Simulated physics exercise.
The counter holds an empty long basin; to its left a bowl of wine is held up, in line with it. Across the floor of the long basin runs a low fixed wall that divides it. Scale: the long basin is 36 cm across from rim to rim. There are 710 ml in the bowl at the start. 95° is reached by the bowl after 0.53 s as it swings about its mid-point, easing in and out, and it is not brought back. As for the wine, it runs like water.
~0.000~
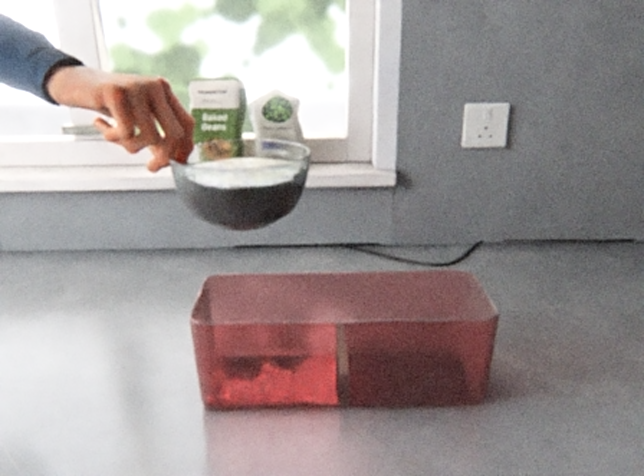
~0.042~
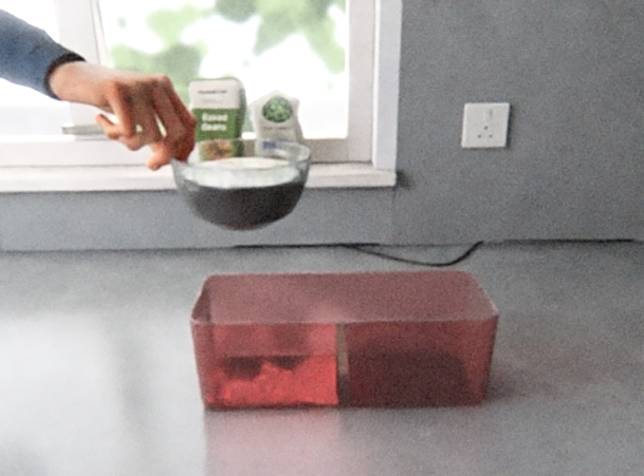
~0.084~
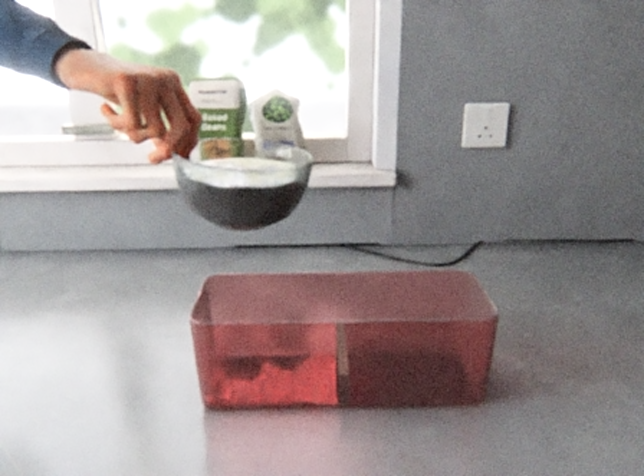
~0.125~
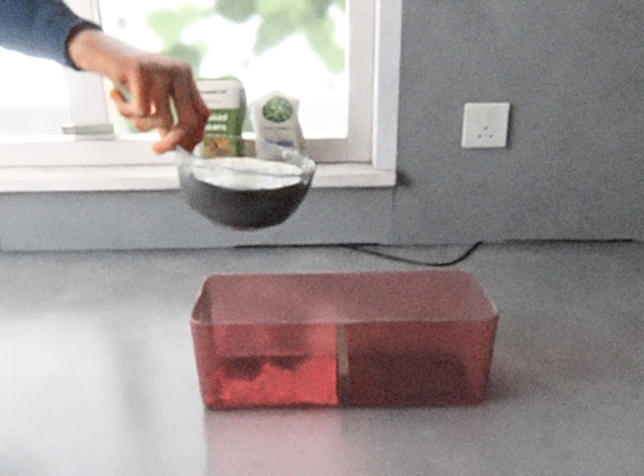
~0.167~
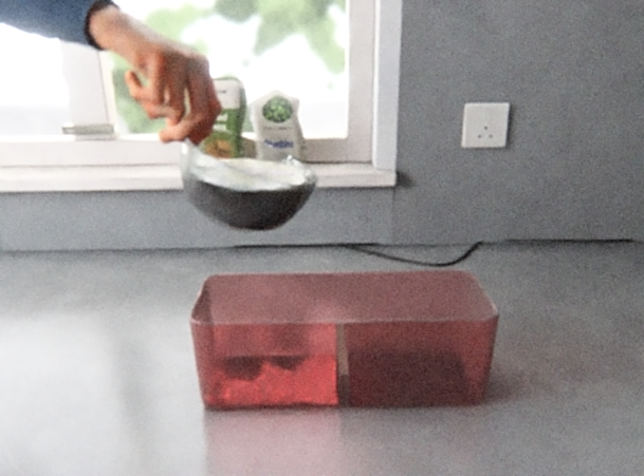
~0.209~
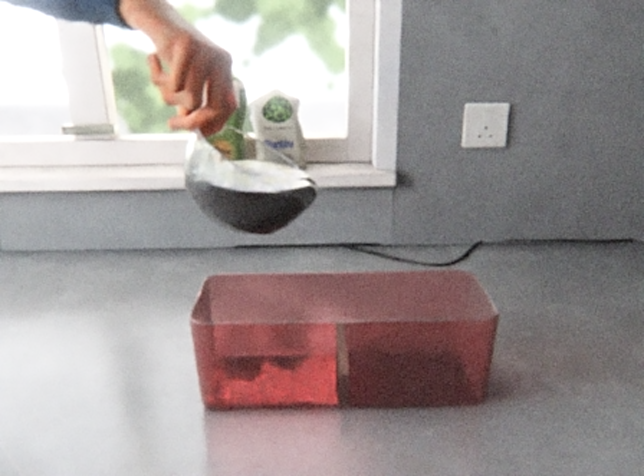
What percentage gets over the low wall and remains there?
65 %.
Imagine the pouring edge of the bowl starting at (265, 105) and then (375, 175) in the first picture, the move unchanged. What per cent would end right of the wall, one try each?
About 25 %, then about 85 %.
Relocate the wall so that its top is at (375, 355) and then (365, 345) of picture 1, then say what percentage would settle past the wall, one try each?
20 % and 30 %.
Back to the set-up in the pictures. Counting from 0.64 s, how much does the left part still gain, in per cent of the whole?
Close to 12% of the whole.
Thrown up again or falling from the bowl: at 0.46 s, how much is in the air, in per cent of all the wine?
I'd put it at about 48 percent.
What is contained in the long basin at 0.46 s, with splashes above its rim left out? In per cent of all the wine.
Estimate - around 26 in a hundred parts.
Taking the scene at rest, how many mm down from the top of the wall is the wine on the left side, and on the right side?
Left roughly 34 mm; right roughly 24 mm.
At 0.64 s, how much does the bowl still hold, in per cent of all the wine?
Remaining share: Approx. 4 %.
By 0.46 s the tilt is 90° and 25 per cent is still to pour, 1 is left of the wall and 26 right of it.
By 0.64 s the tilt is 95° and 4 per cent is still to pour, 21 is left of the wall and 68 right of it.
By 0.82 s the tilt is 95° and 0 per cent is still to pour, 32 is left of the wall and 65 right of it.
By 1.03 s the tilt is 95° and 0 per cent is still to pour, 34 is left of the wall and 65 right of it.
At rest 34 per cent lies left of the wall, 65 right of it and 1 outside.
